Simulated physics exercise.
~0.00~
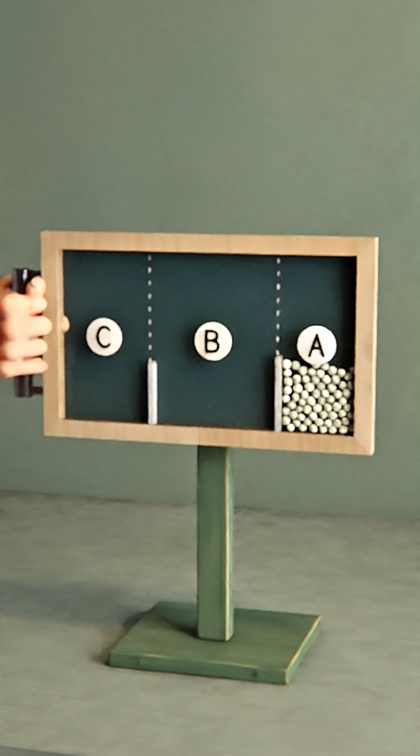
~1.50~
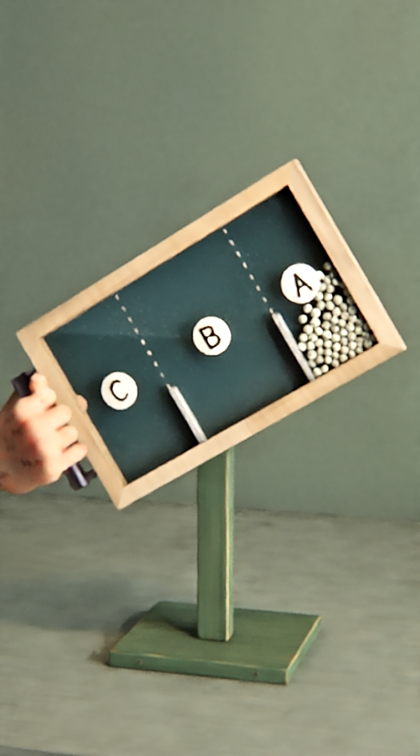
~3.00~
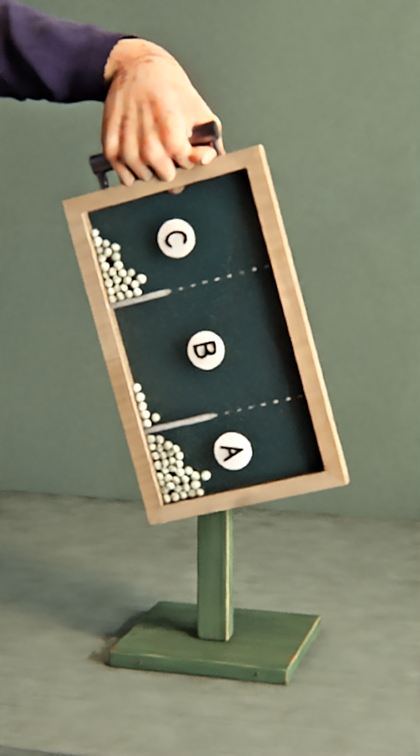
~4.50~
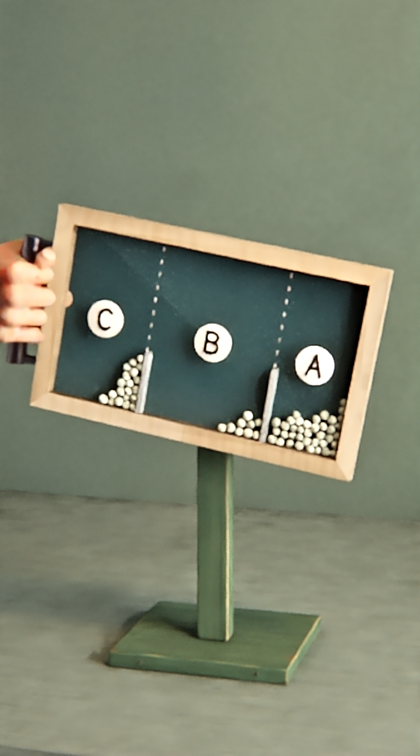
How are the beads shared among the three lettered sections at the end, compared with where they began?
A middling share, a little under half, ends up outside section A, where they all began. Most of those moved beads rest in C, with a smaller group in B.
